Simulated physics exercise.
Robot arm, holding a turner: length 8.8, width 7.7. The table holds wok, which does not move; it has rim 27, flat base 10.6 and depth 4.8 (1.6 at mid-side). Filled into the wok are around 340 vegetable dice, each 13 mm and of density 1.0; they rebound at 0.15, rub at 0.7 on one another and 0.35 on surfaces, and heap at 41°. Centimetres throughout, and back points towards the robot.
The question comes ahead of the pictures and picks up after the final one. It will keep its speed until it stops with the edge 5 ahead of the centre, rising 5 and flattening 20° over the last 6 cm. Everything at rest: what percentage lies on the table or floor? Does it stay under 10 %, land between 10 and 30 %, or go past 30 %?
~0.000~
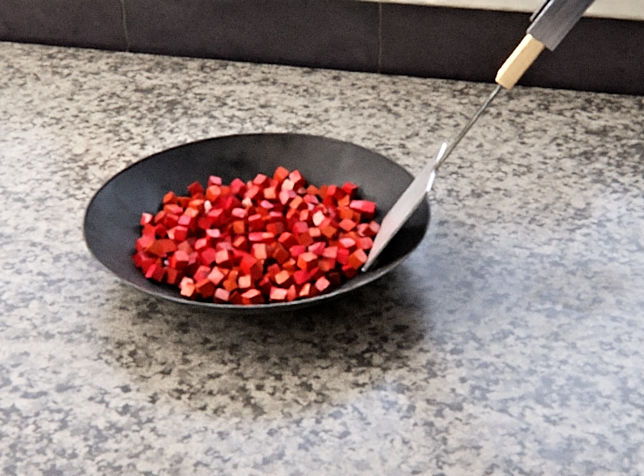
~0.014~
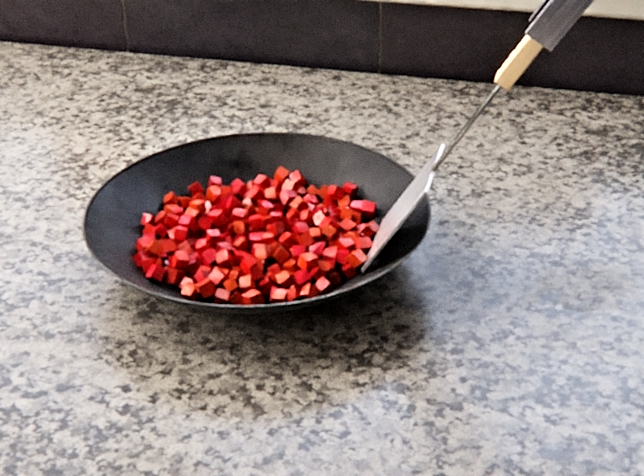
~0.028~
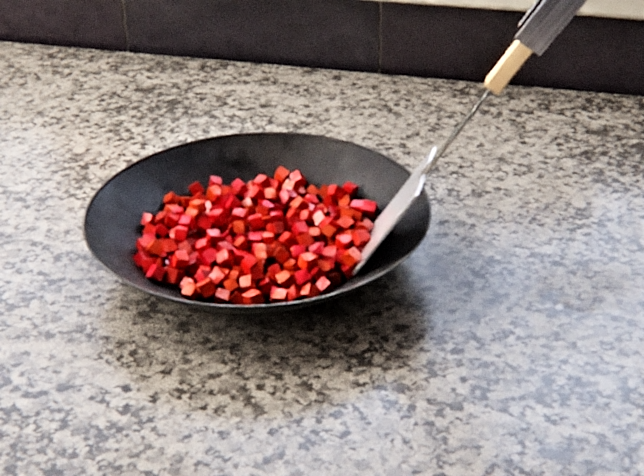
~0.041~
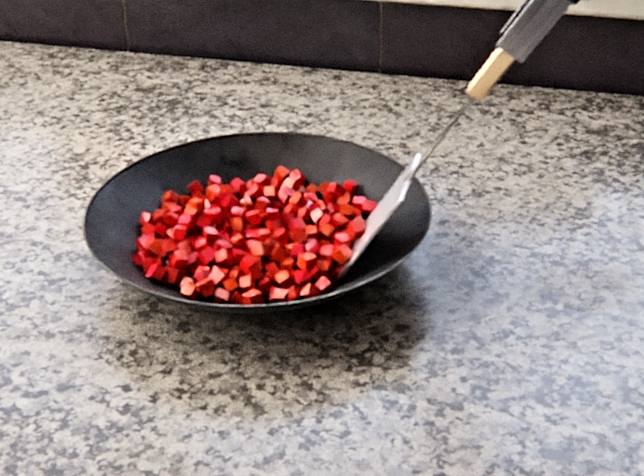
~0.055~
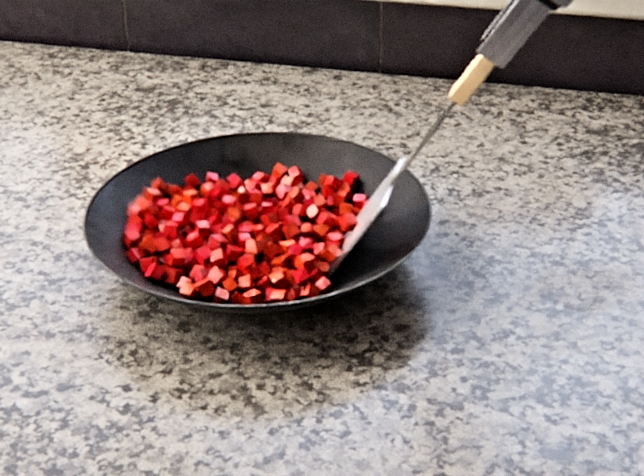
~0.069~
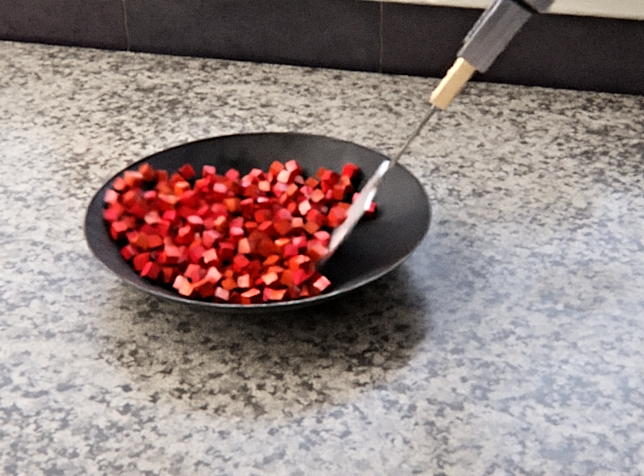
It lands between 10 and 30 %.
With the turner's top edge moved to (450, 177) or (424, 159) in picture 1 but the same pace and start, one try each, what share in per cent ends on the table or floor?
Some 15 per cent, then some 15 per cent.
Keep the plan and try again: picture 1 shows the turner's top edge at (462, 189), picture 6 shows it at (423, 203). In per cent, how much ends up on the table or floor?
Close to 10 in a hundred.
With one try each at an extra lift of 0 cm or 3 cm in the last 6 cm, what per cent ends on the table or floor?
It comes to around 20 per cent on the first try and around 20 per cent on the second.
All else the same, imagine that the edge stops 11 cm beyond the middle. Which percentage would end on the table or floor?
Then the share is near 50 in a hundred.
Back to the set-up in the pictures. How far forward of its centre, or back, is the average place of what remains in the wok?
It sits near 5.0 centimetres ahead of centre.
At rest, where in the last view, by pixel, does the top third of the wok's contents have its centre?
You'll find it at about (151, 205).
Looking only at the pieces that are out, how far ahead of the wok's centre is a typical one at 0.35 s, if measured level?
Roughly 22 cm.
By 0.10 s, sloping 58°, highest piece 8 above the table; 335 in the wok, 8 on the blade or in flight.
By 0.14 s, sloping 50°, highest piece 10 above the table; 323 in the wok, 20 on the blade or in flight.
By 0.35 s, sloping 38°, highest piece 6 above the table; 282 in the wok, 58 on the table or floor, 3 on the blade or in flight.
By 1.40 s, sloping 38°, highest piece 6 above the table; 282 in the wok, 61 on the table or floor.
Final count, 282 in the wok, 61 on the table or floor. That is 18 % on the table or floor.
